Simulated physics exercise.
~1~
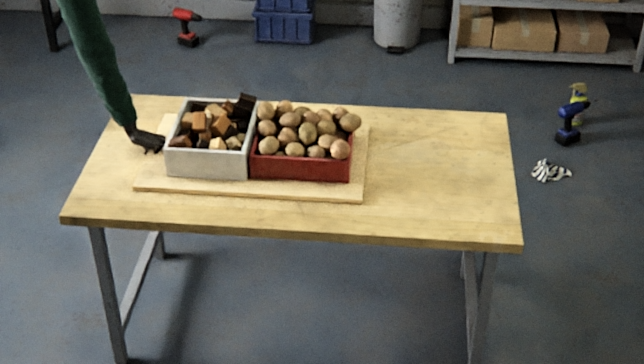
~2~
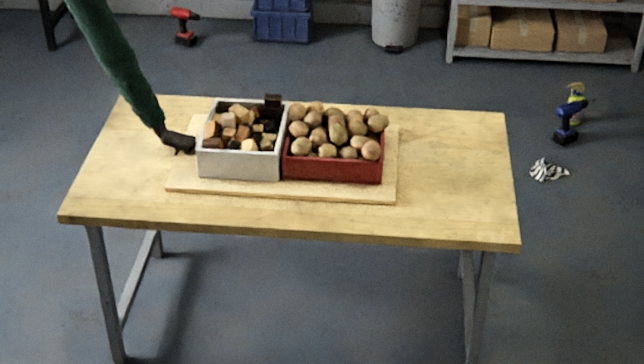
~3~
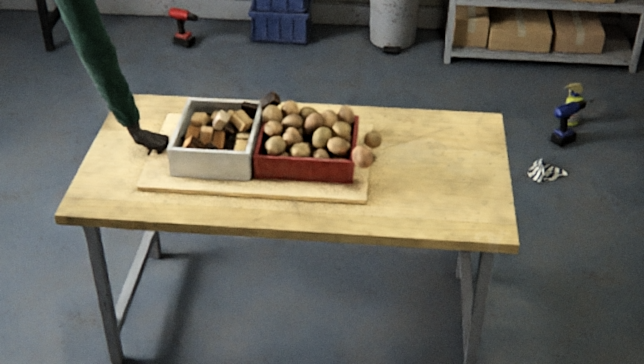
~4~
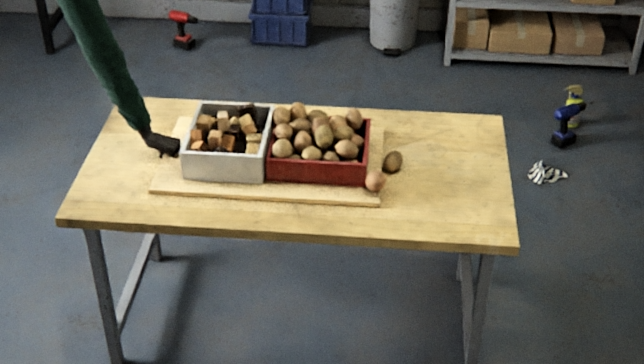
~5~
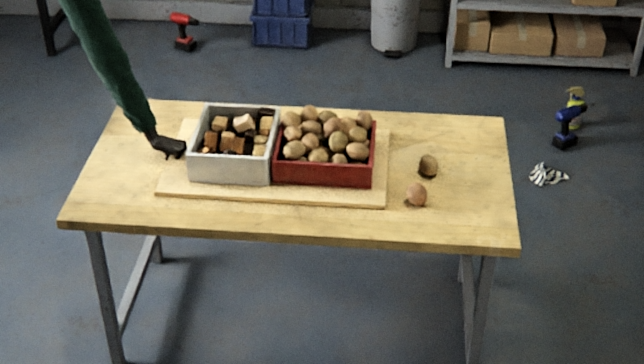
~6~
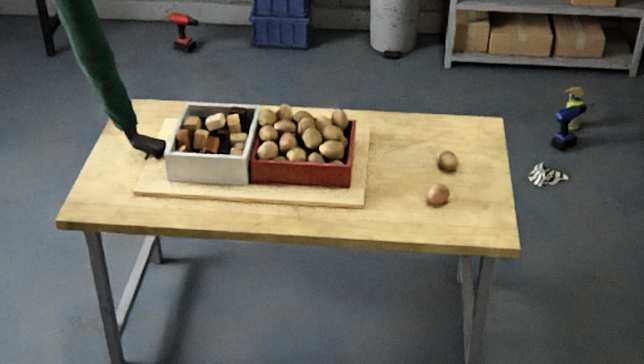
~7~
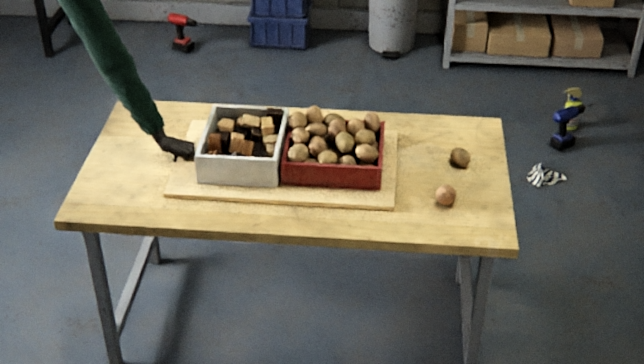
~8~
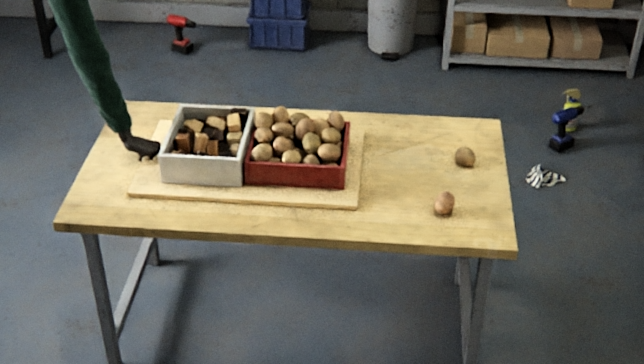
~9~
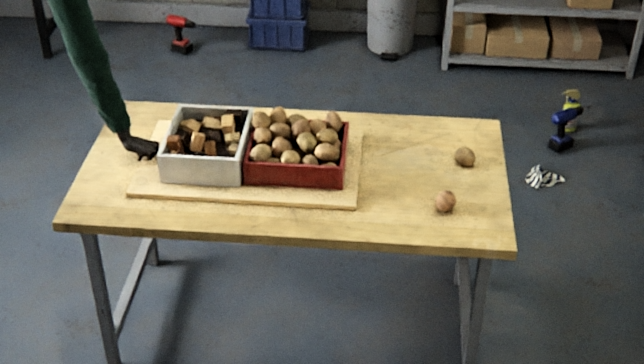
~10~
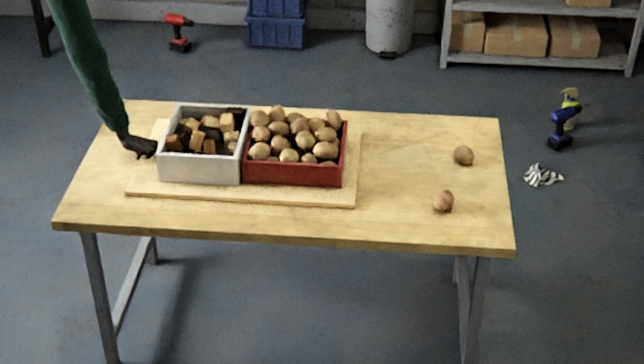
At the start, a green-sleeved arm with a dark hand reaches to the left end of a board on a wooden table, where a white basket of wooden blocks sits beside a red basket heaped with round, brown, potato-like pieces. The board slides a short way right, then back left, as a dark block perched at the white basket's rear corner tips away and a brown piece leaves the red basket's right side. As the board moves right again, two brown pieces are out, and they roll across the tabletop. After another swing left, right and left, the board stops, with both pieces resting near the table's right end and the baskets still mostly full.
